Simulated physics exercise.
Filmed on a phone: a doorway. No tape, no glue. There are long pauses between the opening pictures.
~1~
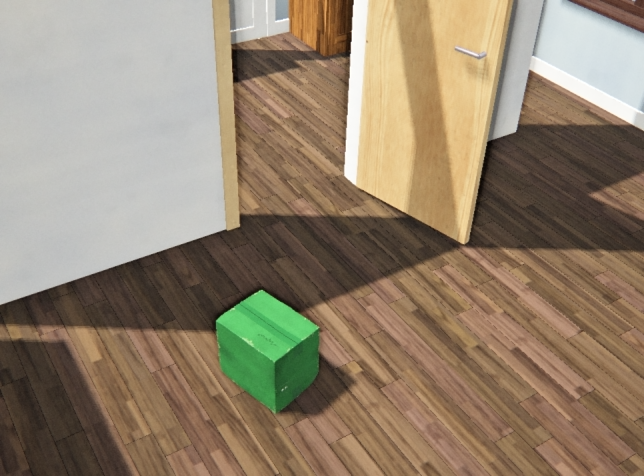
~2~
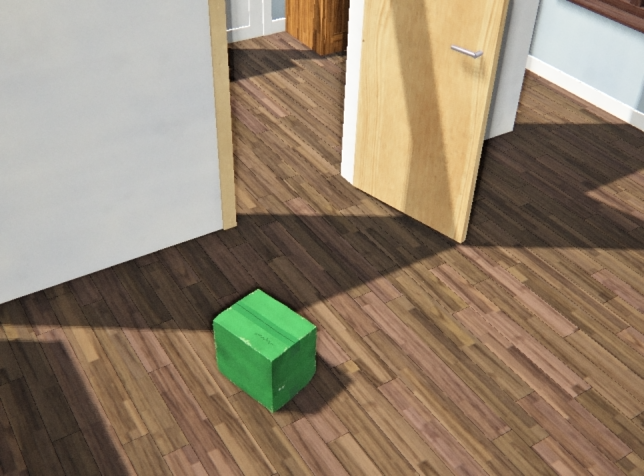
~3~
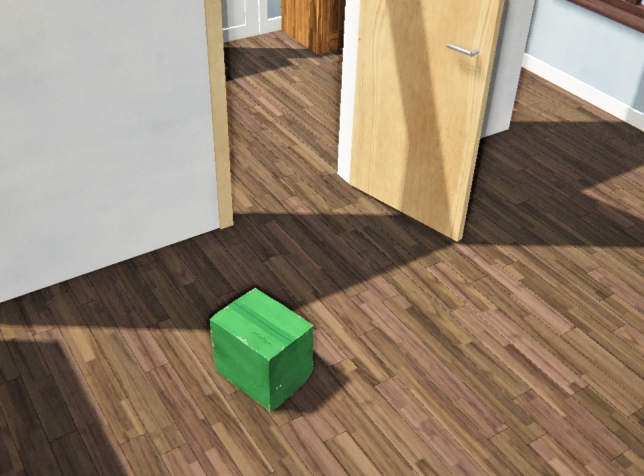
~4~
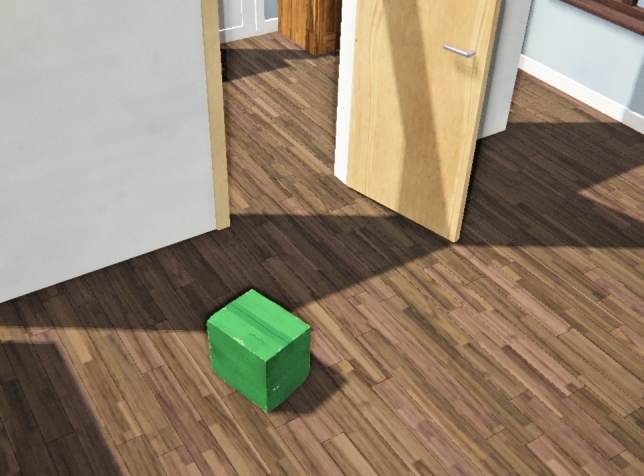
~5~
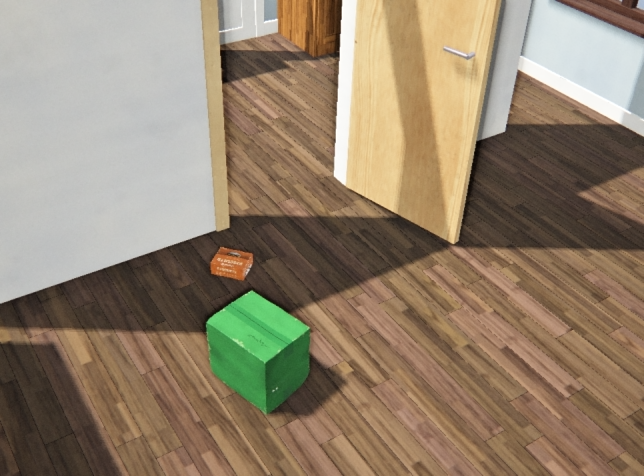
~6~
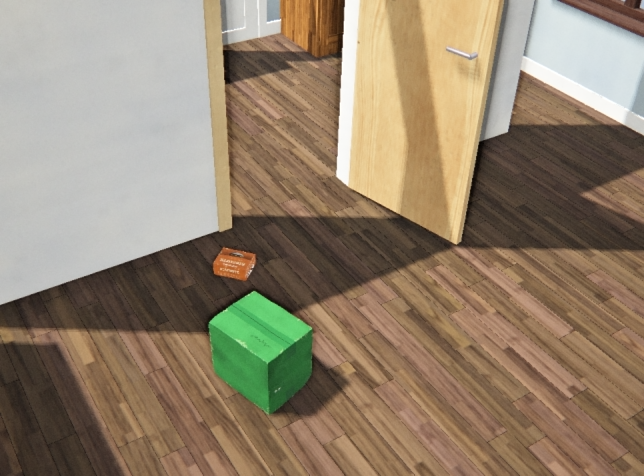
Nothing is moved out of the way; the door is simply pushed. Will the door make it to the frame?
As it turns out, it shuts.
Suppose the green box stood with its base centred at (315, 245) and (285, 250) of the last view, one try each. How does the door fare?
First, it jams; second, it is blocked.
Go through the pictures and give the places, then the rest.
The first frame shows door wide open and still; green box (268, 350).
The second frame shows door wide open and still; green box (265, 350).
The third frame shows door wide open and still; green box (263, 349).
The fourth frame shows door wide open and still; green box (260, 350).
The fifth frame shows door wide open and still; green box (259, 351).
The sixth frame shows door wide open and still; orange box (235, 264); green box (261, 352).
Then, 0.90 s after the last picture, door 82° open.
Then, 1.60 s after the last picture, door 52° open.
Then, 2.30 s after the last picture, door 20° open.
At rest, door 0° open; both in place. Seen from the same camera at the end, orange box near (235, 264).
